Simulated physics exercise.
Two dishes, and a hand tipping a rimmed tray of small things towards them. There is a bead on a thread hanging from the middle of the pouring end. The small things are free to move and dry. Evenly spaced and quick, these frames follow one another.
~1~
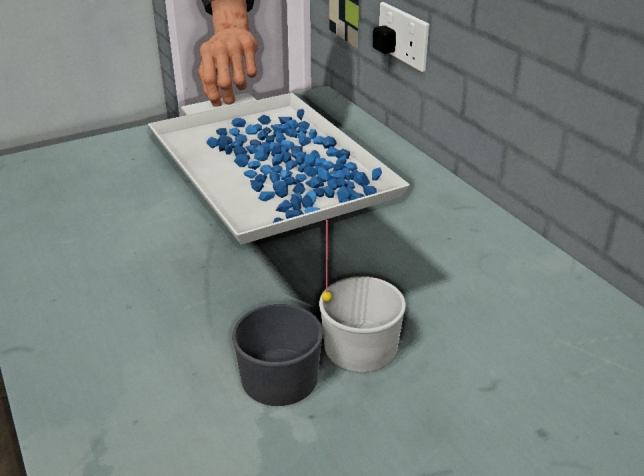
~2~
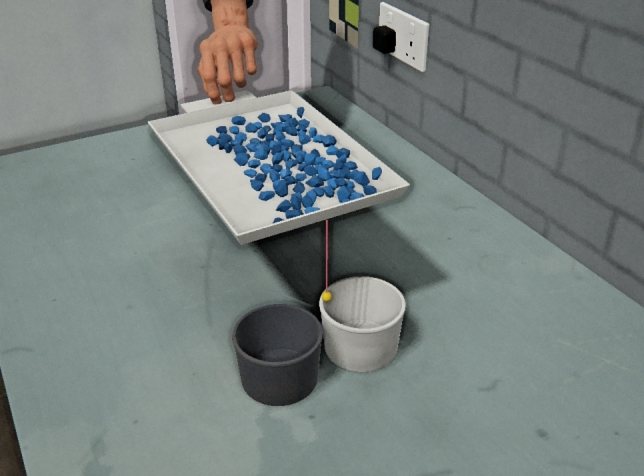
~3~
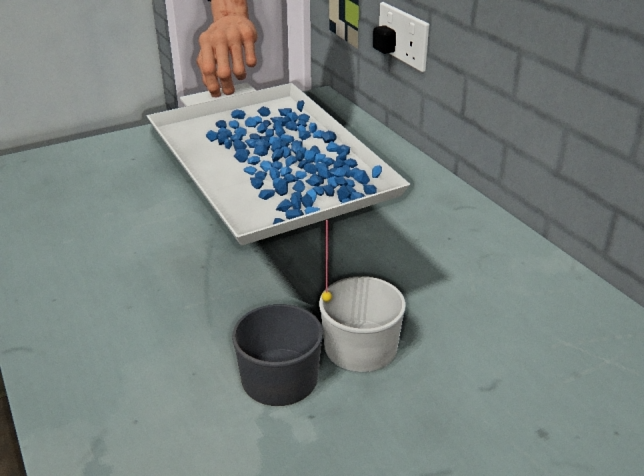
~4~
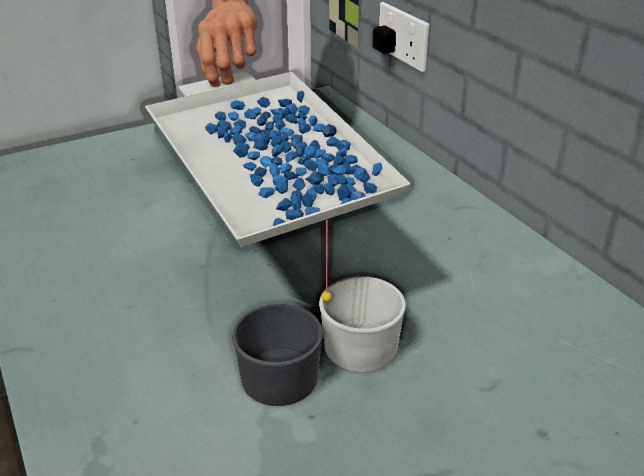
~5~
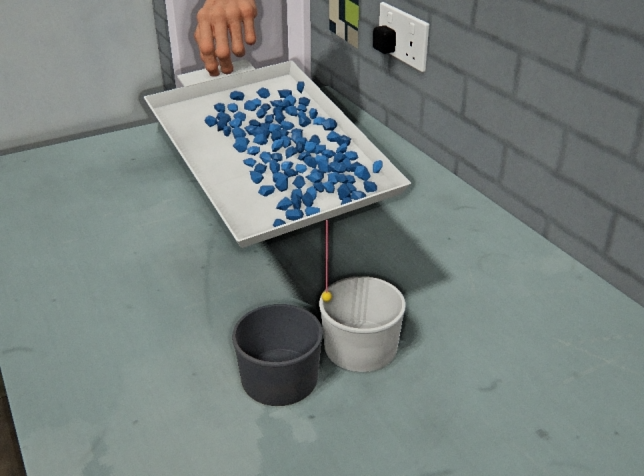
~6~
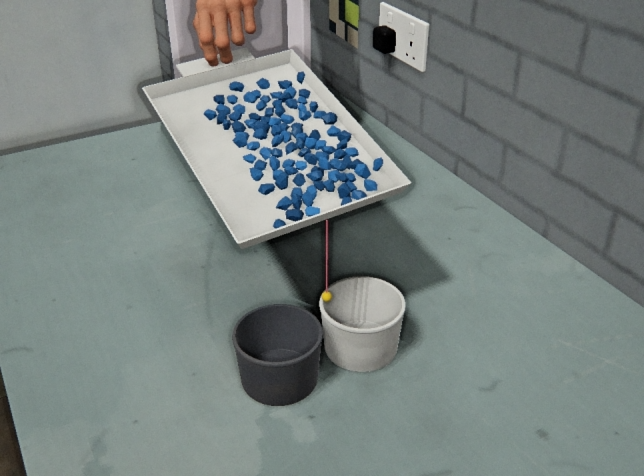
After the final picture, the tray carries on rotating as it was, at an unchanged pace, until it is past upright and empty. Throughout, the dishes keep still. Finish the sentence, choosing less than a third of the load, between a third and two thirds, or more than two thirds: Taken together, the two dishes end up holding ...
Taken together, the two dishes end up holding between a third and two thirds of the load.
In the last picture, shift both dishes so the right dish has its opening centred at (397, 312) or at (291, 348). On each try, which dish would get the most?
The first setup gives the one at left, the second setup gives the one at right.
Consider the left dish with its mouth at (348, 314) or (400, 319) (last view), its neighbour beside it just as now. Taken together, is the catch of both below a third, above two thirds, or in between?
Initially less than a third, afterwards below one third.
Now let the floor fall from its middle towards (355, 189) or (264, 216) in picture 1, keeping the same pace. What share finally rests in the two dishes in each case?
Respectively 40 % and 70 %.
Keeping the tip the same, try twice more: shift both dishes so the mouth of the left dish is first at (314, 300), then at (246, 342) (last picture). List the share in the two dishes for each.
Close to 0 in a hundred, then close to 50 in a hundred.
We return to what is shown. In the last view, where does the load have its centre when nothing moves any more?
Near (287, 387), more or less.
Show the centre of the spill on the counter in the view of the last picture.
Their middle ends up at roughly (329, 414).
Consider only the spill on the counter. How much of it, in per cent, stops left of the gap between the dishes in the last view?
That's roughly 50 per cent of the pieces.
Soon after the last picture, tray tipped steeply; nearly all on the tray; a stray few in the air.
A little later, tray tipped right over; a small part on the tray; about half in the left dish; a stray few in the right dish; about a third outside both; a small part in the air.
Later still, tray tipped past a quarter turn; about half in the left dish; a stray few in the right dish; about half outside both.
At rest, tray tipped past a quarter turn; about half in the left dish; a stray few in the right dish; about half outside both.
